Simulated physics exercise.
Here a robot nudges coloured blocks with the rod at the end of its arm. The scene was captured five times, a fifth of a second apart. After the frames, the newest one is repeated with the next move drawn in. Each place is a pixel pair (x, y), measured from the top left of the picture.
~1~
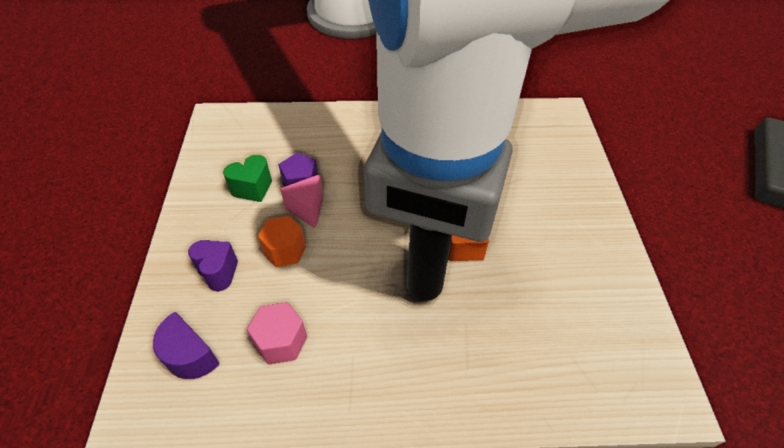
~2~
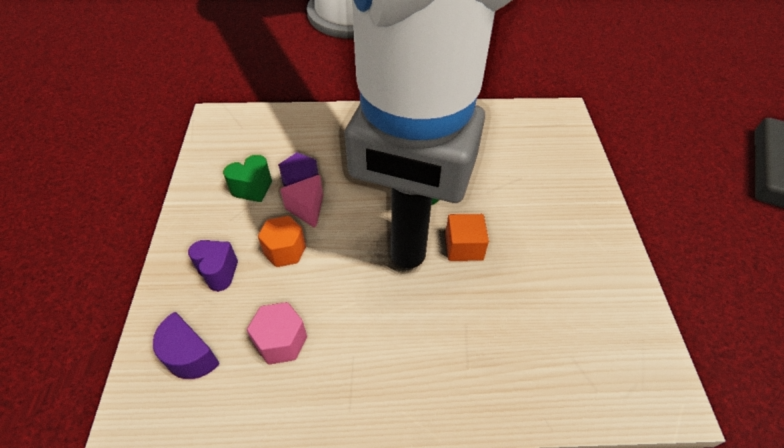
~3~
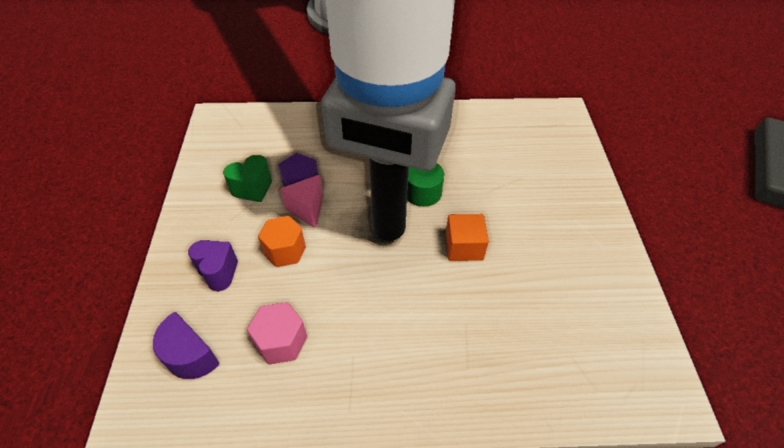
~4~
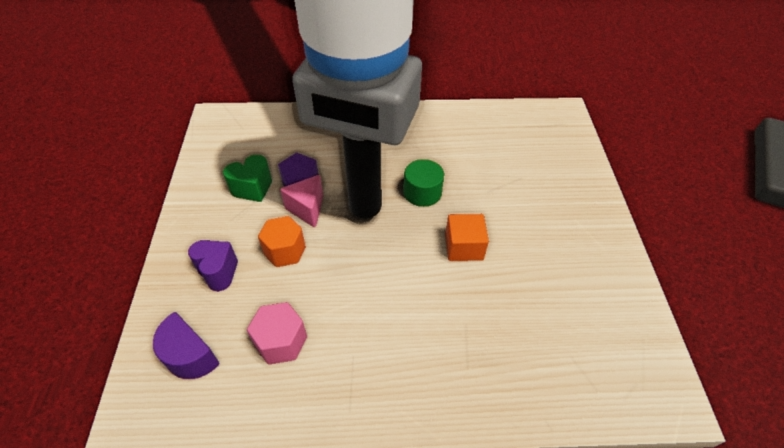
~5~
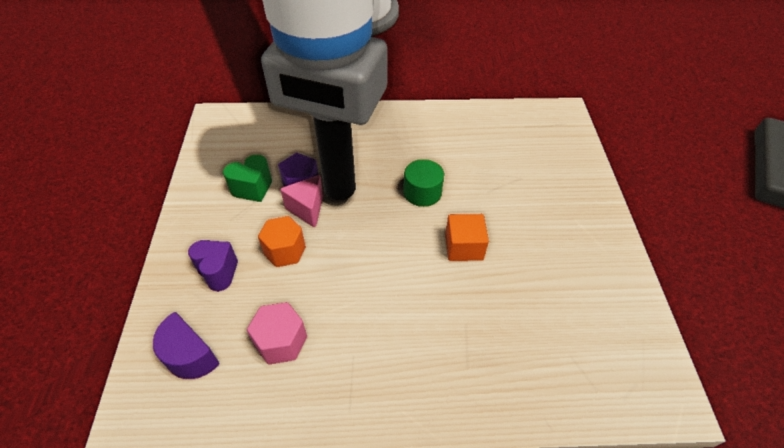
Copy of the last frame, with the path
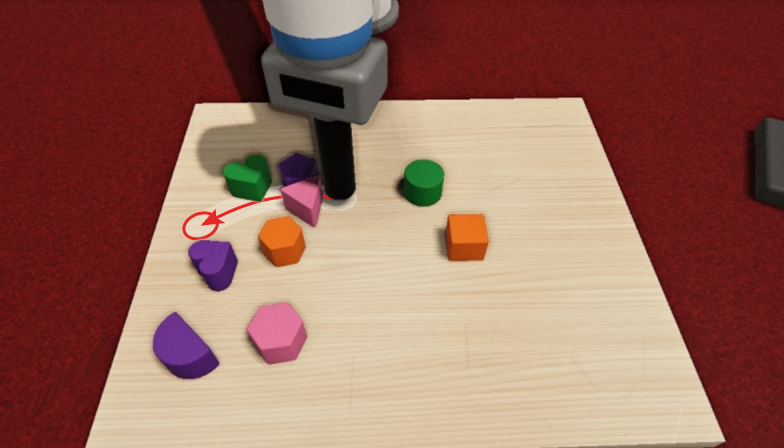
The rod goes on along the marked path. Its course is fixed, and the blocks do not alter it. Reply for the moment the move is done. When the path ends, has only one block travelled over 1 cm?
Going by the path, no.
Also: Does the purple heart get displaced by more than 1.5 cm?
Short answer: No.
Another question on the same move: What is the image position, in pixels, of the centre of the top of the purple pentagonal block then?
It should be at about (272, 154).
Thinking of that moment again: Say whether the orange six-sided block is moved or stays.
Undisturbed, or as good as.
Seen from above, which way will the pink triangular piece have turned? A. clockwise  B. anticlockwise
B (anticlockwise)
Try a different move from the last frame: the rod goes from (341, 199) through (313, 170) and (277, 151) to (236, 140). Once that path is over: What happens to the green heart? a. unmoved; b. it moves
b - it moves.
The drawn path runs from (341, 199) via (294, 196) and (247, 205), ending at (201, 226).
What follows on the original path. One third of the way, rod (290, 186); green heart (239, 167), turned 20° anticlockwise; purple pentagonal block (276, 156), turned 50° clockwise; pink triangular piece (272, 197), turned 80° anticlockwise.
Two thirds of the way, rod (242, 196); green heart (223, 164), turned 15° clockwise; purple pentagonal block (272, 154), turned 65° clockwise; pink triangular piece (259, 204), turned 115° anticlockwise.
At the end, rod (196, 216); purple heart not moved; green heart (221, 164), turned 25° clockwise; orange six-sided block not moved; purple pentagonal block (272, 154), turned 65° clockwise; pink triangular piece (258, 204), turned 115° anticlockwise.
